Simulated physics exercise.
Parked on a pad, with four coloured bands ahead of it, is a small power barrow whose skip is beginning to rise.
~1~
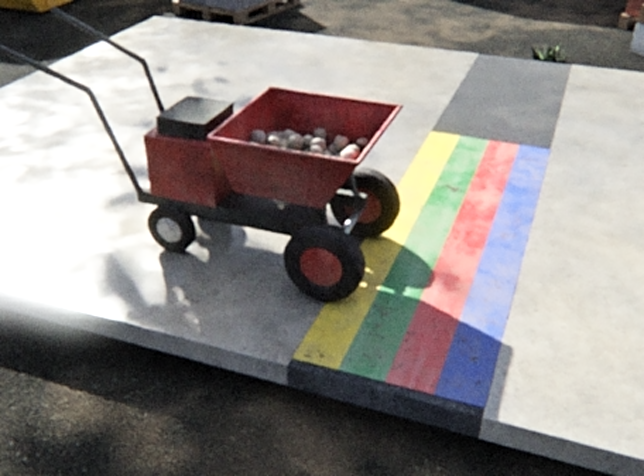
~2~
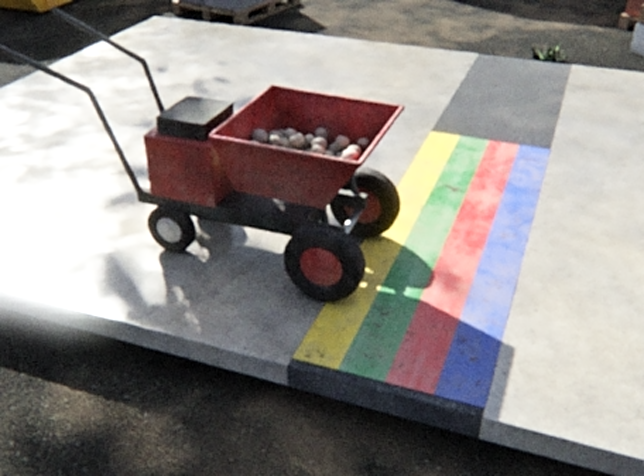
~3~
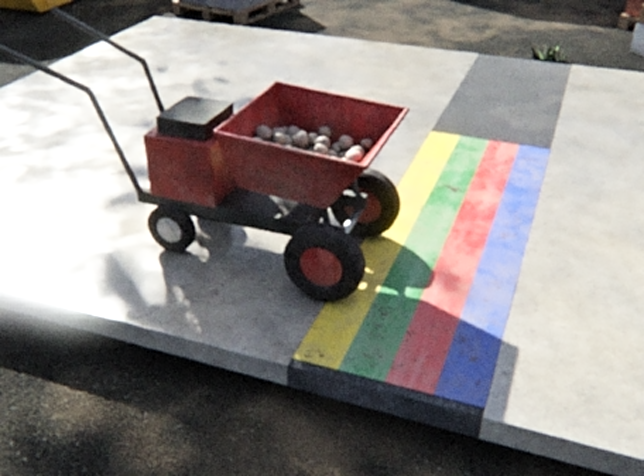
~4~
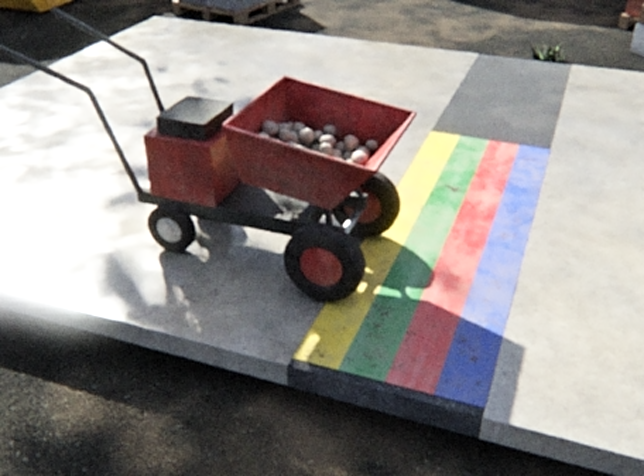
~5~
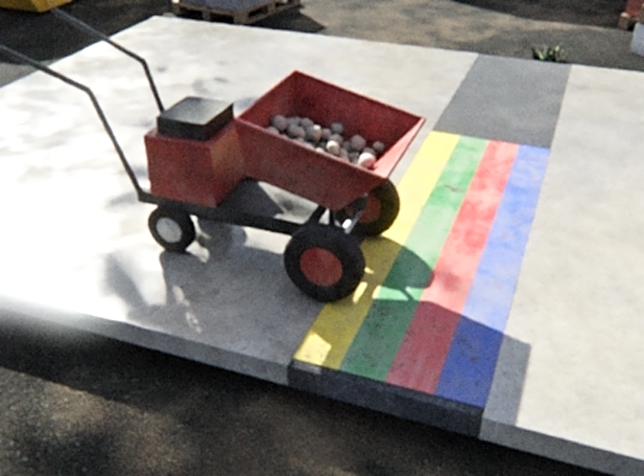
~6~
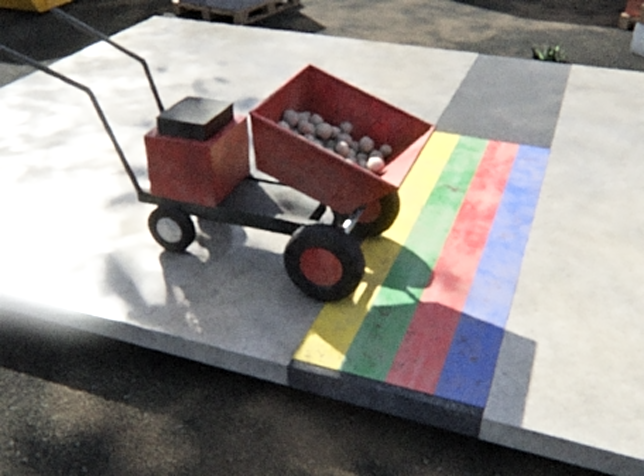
The red skip of a small power barrow sits level at first, loaded with river pebbles, beside yellow, green, red and blue strips on a pale pad. It then tilts gradually, its back rising and its front lip shifting right and lower, while the wheels stay still and the pebbles remain inside.
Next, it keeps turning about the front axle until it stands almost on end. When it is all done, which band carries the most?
The blue band carries the most.
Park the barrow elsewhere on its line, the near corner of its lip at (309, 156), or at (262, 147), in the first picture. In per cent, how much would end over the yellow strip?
About 0 per cent first, about 20 per cent second.
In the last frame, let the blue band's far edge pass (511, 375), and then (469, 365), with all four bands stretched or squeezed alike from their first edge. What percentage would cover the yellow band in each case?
Near 0 in a hundred and near 0 in a hundred.
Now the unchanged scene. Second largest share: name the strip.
Second: The red one.
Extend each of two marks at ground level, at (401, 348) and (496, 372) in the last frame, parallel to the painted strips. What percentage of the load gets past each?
90 and 30 in a hundred.
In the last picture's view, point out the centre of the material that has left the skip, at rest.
Close to (492, 292), more or less.
Shortly afterwards, skip tipped steeply; the whole lot in the skip.
Next, skip tipped right over; all but a few in the skip; only a few over the red strip; a little over the blue strip.
Some moments later, skip tipped right over; near a quarter in the skip; a little over the red strip; near half over the blue strip; near a quarter off the paint.
In the end, skip tipped right over; a little in the skip; none at all over the yellow strip; none at all over the green strip; near a quarter over the red strip; near a third over the blue strip; near a quarter off the paint.
